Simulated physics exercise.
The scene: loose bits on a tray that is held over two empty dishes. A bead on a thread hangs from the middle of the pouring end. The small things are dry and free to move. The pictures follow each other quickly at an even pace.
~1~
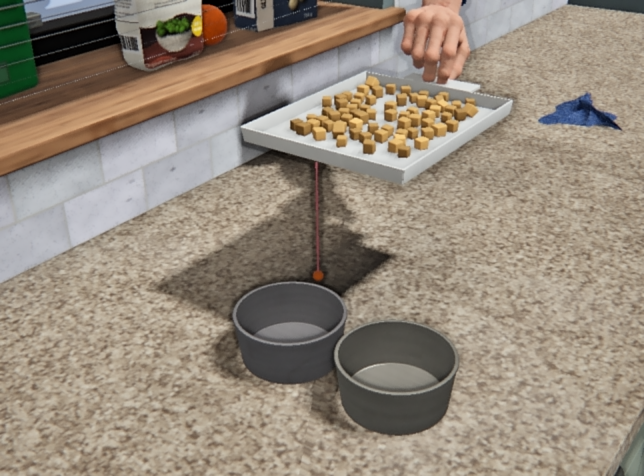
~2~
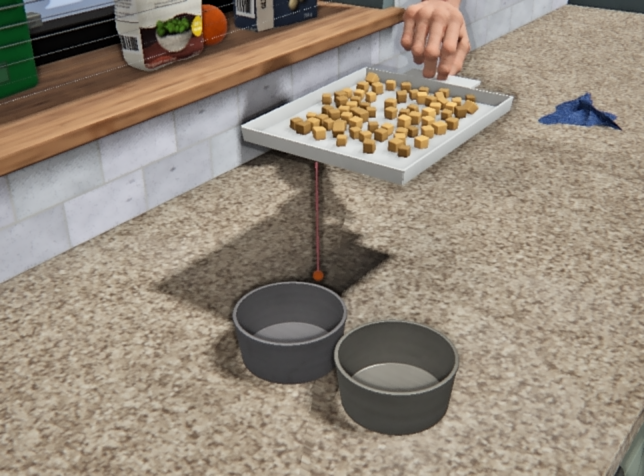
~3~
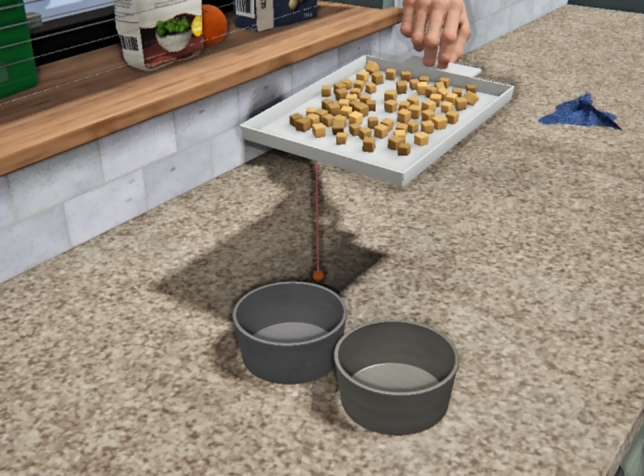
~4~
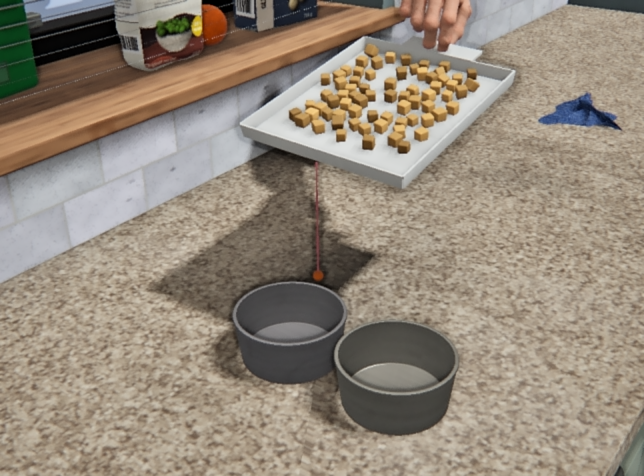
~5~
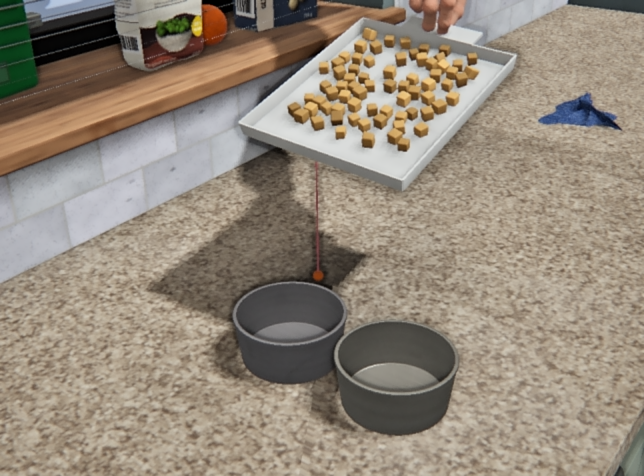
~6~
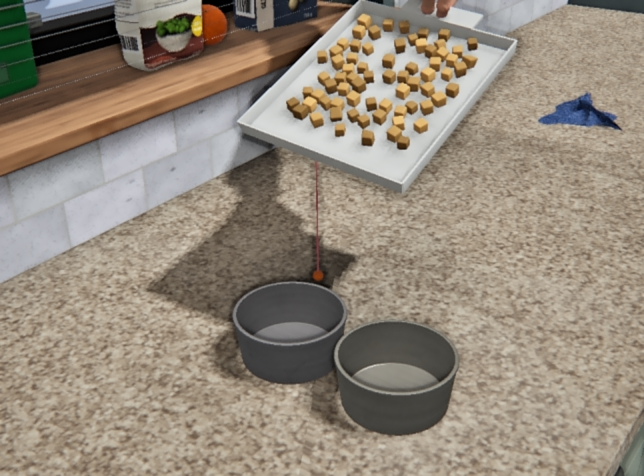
The clip shows a hand at the far end of a pale tray of small wooden cubes, raising that end steadily above two empty grey dishes while the near edge tilts lower at its right corner and a bead hangs on a thread.
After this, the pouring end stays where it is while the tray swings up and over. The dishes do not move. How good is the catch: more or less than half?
They take the larger part between them.
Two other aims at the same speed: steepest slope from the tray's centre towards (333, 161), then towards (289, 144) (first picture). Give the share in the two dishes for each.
Roughly 60 per cent, and 20 per cent.
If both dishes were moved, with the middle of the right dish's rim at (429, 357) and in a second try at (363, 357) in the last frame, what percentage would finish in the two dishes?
First some 60, then 70 per cent.
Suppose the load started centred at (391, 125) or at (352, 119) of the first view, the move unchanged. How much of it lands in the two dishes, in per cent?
Near 80 % and 60 %.
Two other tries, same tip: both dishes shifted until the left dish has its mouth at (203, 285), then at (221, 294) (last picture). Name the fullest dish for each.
In turn: The right one; the right dish.
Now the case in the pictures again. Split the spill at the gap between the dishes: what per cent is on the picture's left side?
About 70 per cent.
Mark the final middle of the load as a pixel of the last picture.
Around (350, 383).
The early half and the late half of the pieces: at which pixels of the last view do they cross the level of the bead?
First near (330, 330), later near (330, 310).
Soon, tray tipped steeply; nearly all on the tray; a stray few in the air.
A while on, tray tipped past a quarter turn; nearly all on the tray; a stray few in the left dish; a stray few outside both.
Towards the end, tray tipped past a quarter turn; about a third in the right dish; about a third in the left dish; about a third outside both.
Finally, tray tipped past a quarter turn; about a third in the right dish; about a third in the left dish; about a third outside both.
